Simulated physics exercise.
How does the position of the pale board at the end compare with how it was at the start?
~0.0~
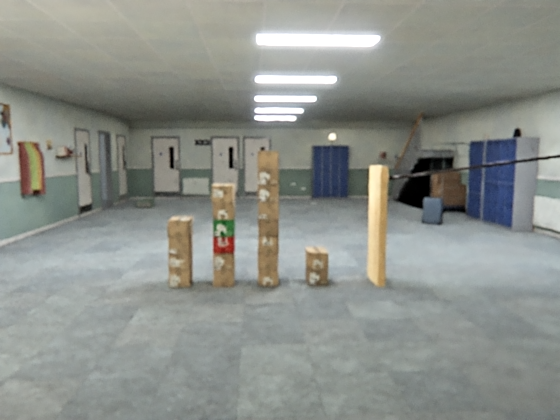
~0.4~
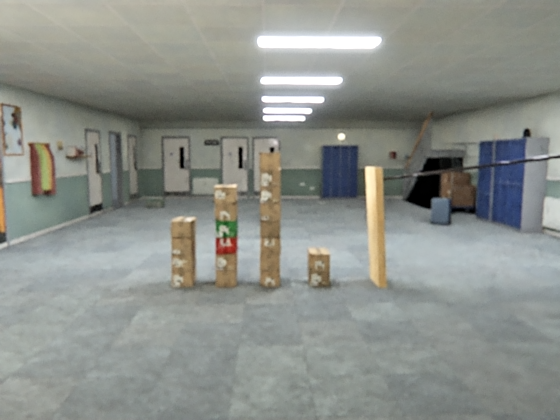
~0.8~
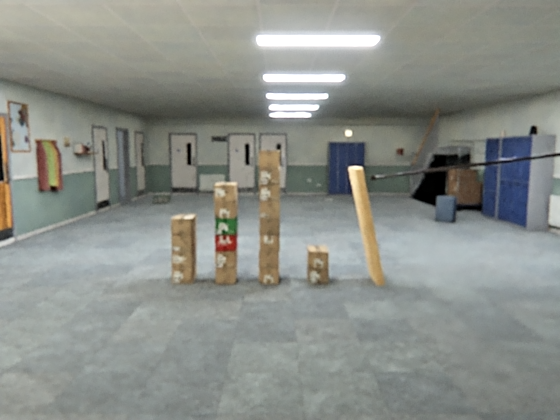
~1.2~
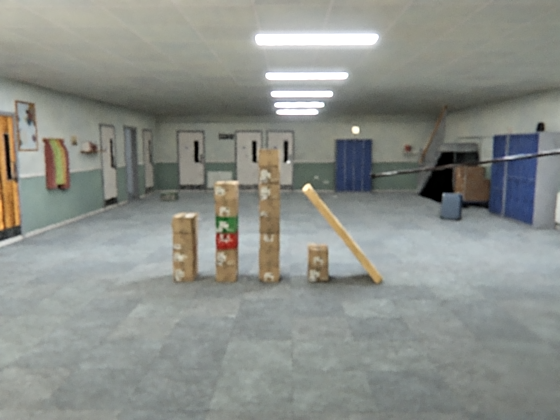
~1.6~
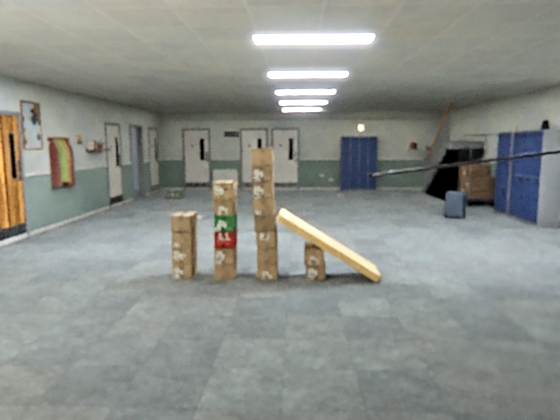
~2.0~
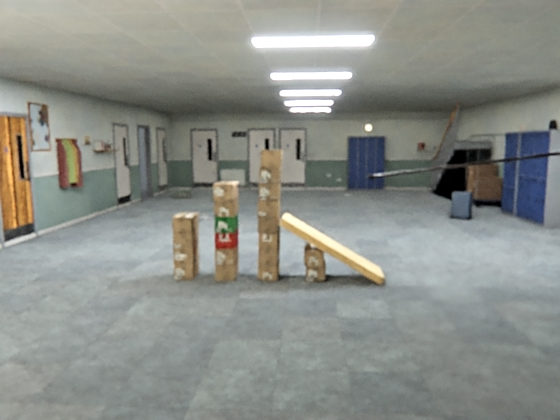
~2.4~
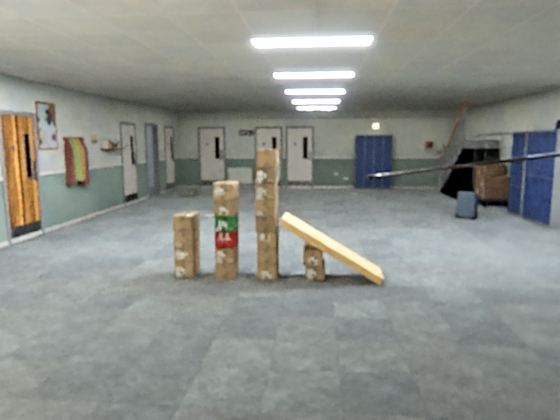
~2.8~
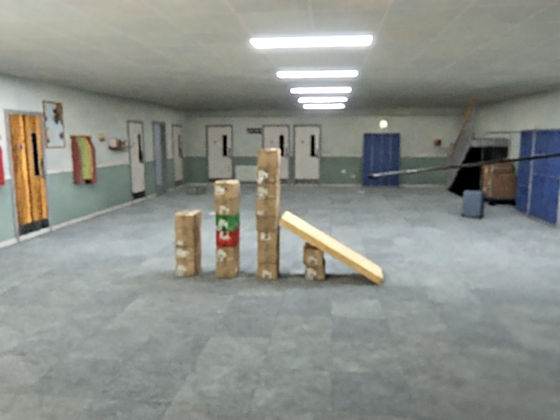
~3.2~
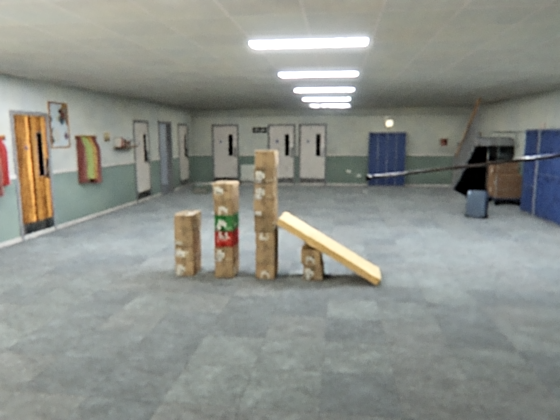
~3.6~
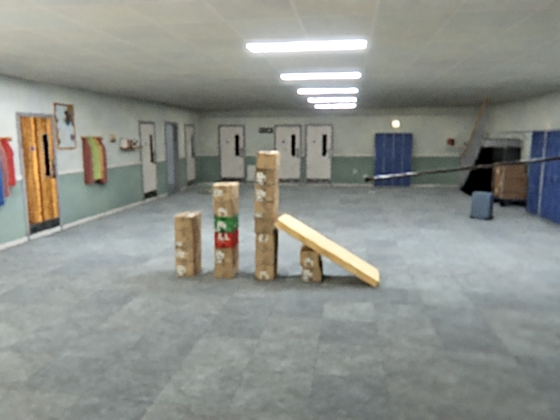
At the start the board stands upright on the floor. By the end it has tipped over to the left and lies on its side at a slant, propped on the shortest stack of parcels.
